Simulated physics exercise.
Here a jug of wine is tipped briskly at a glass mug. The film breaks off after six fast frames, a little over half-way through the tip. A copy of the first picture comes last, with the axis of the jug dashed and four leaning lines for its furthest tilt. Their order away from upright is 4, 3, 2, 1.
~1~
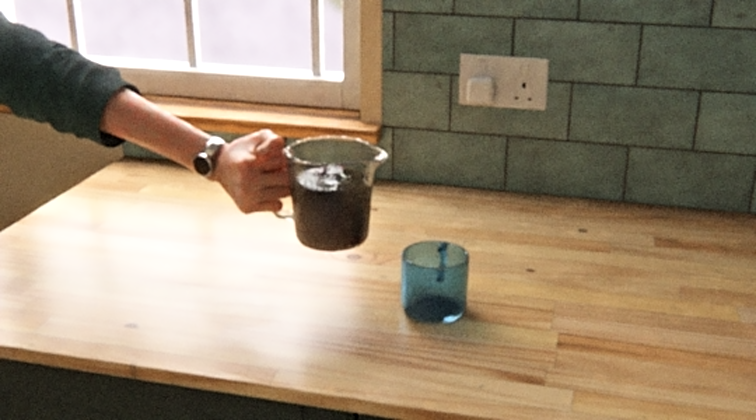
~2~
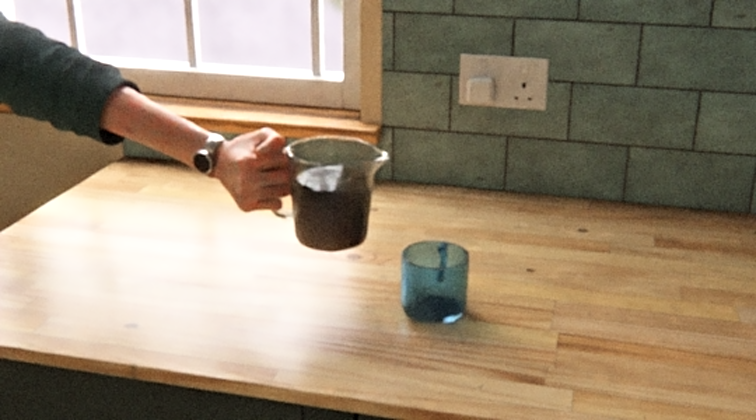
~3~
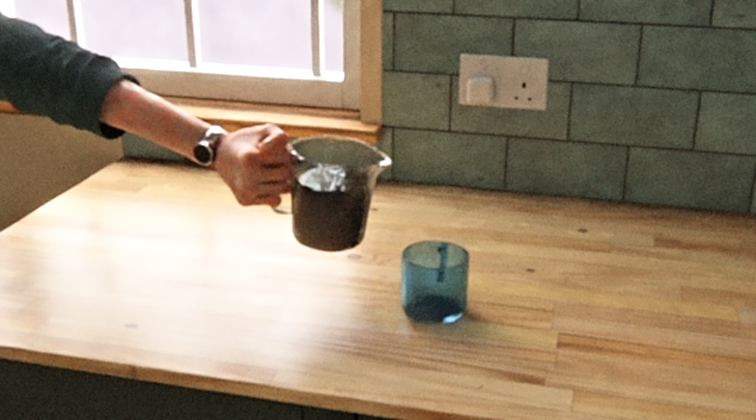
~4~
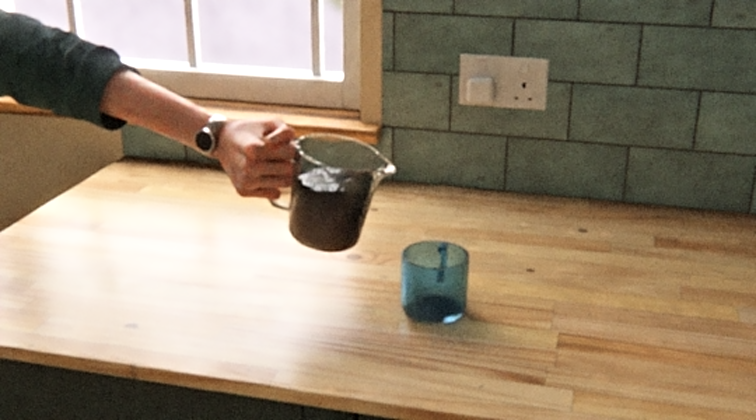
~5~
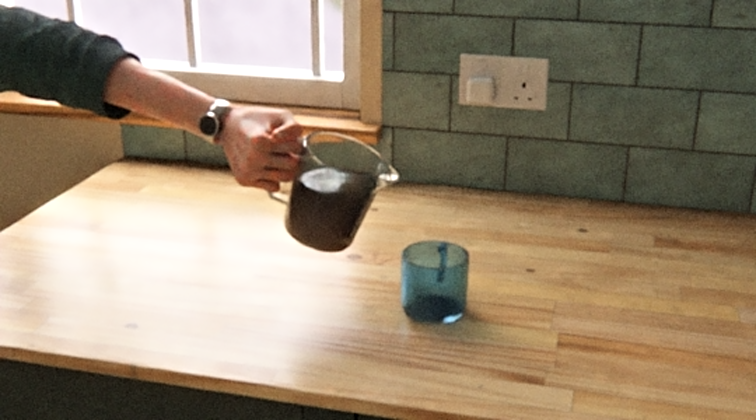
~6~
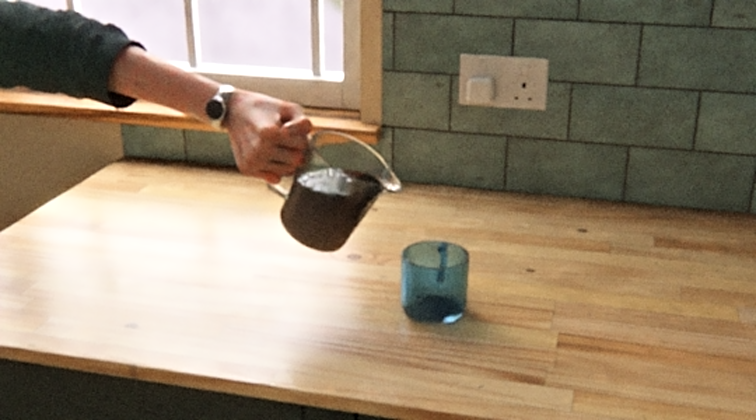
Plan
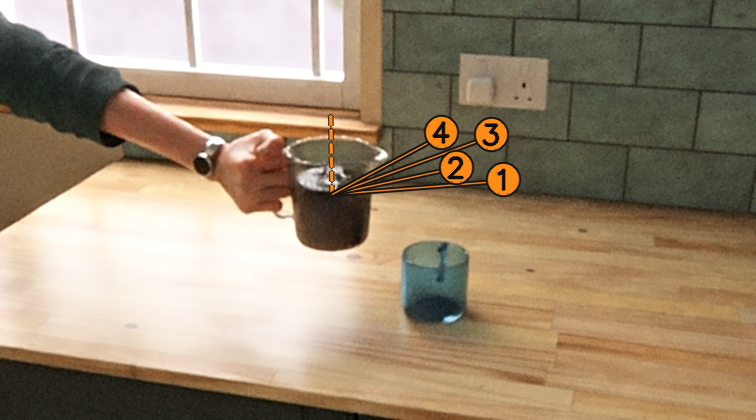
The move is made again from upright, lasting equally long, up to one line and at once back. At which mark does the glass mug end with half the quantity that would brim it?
Use line 4.
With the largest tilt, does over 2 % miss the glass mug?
Yes.
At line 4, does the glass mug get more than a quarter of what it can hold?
Yes, it does.
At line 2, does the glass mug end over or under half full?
Over.
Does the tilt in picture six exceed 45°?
No.
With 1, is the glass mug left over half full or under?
Over half.
In orange, 1 at (487, 182); 2 at (439, 171); 3 at (475, 141); 4 at (427, 143).
Choosing 1, the glass mug ends with about 74 % of what it can hold; 29 % of the wine is spilt.
Choosing 2, the glass mug ends with about 89 % of what it can hold; 7 % of the wine is spilt.
Choosing 3, the glass mug ends with about 74 % of what it can hold.
Choosing 4, the glass mug ends with about 50 % of what it can hold.
